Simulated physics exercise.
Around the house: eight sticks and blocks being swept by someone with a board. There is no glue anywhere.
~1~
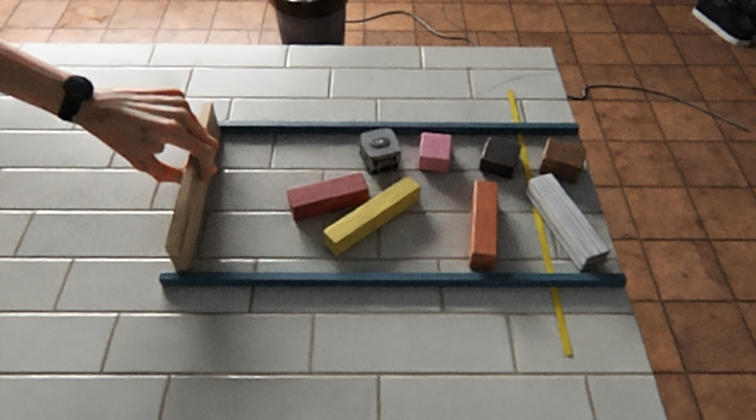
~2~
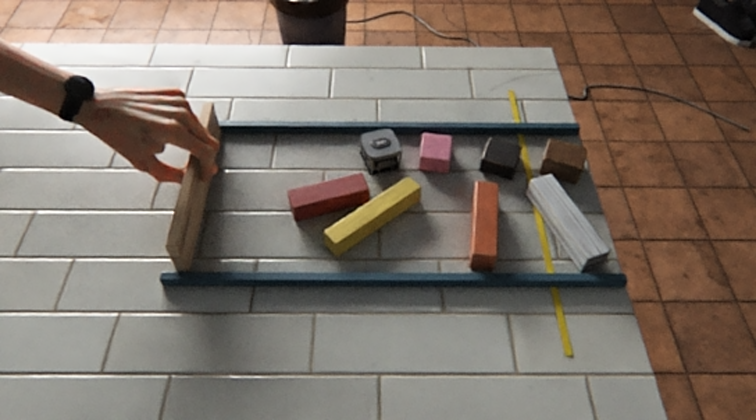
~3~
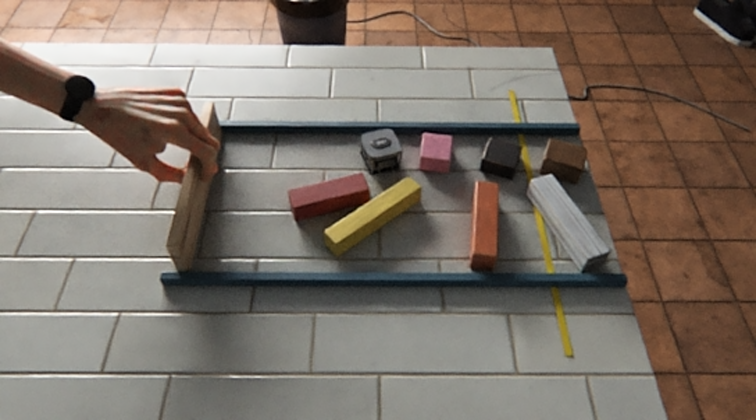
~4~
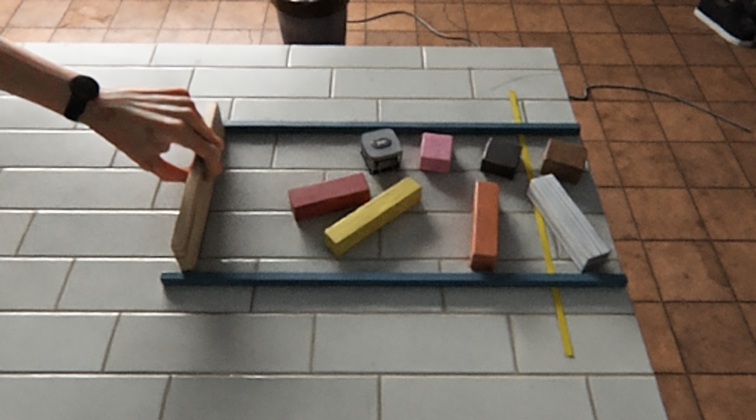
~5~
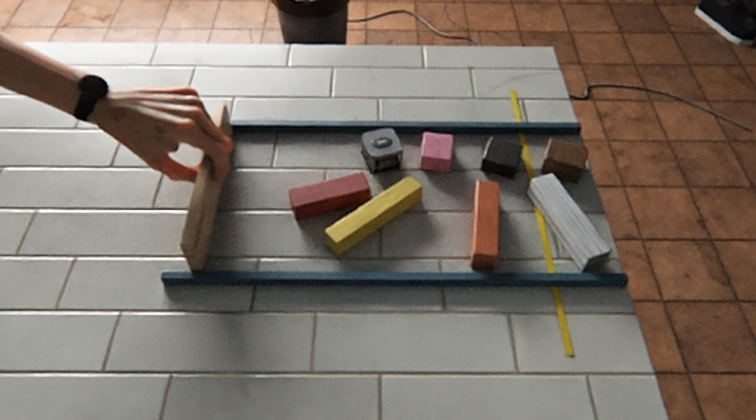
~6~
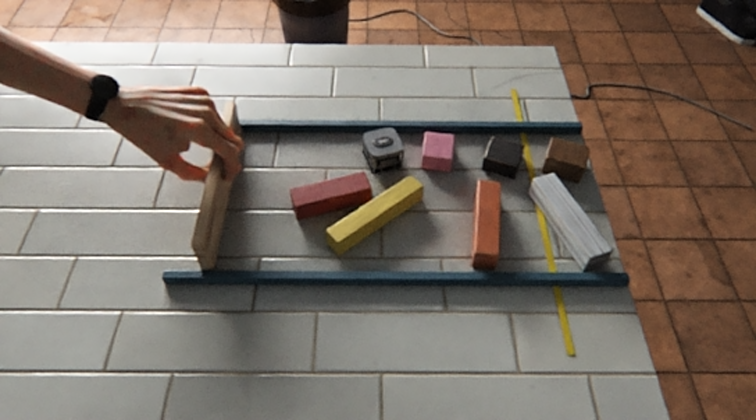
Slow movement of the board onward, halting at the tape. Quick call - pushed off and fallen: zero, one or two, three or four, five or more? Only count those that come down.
Call: Three or four.
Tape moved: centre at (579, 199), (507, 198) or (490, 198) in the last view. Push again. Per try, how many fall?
Those tries give 7, 1 and 1.
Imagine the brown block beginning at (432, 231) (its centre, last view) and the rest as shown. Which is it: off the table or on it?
I reckon from there it stays aboard.
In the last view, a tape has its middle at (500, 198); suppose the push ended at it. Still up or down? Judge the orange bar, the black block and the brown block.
Orange bar - stays in place, black block - stays in place, brown block - goes down.
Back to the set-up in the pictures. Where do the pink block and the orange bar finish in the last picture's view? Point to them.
About (573, 139), and the other about (594, 233).
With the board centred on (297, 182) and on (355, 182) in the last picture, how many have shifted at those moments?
Tally at point one: 1; at point two: 2.
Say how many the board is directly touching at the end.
The answer is 3.
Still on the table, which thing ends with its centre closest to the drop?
Going by centres, it is the pink block.
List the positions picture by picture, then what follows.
Brown block (563, 160); white stick (565, 221); black block (500, 158); board (196, 182); tape (534, 199), in the first picture.
White stick (566, 221); yellow bar (374, 215), in the second picture.
Black block (501, 159); orange bar (485, 224), in the third picture.
Brown block (564, 161); red bar (330, 197), in the fourth picture.
White stick (567, 220); board (210, 181), in the fifth picture.
Brown block (566, 160); white stick (568, 220); black block (503, 157); board (220, 181); tape (537, 198), in the sixth picture.
Soon after, none off yet; brown block at rest near (566, 160); white stick at rest near (568, 220); black block at rest near (503, 157).
Then, none off yet; brown block moved about its own width near (600, 168); white stick moved a little near (590, 222); black block moved well along near (560, 161).
At rest, the number that fall off is three or four; fallen, black block, white stick and brown block.
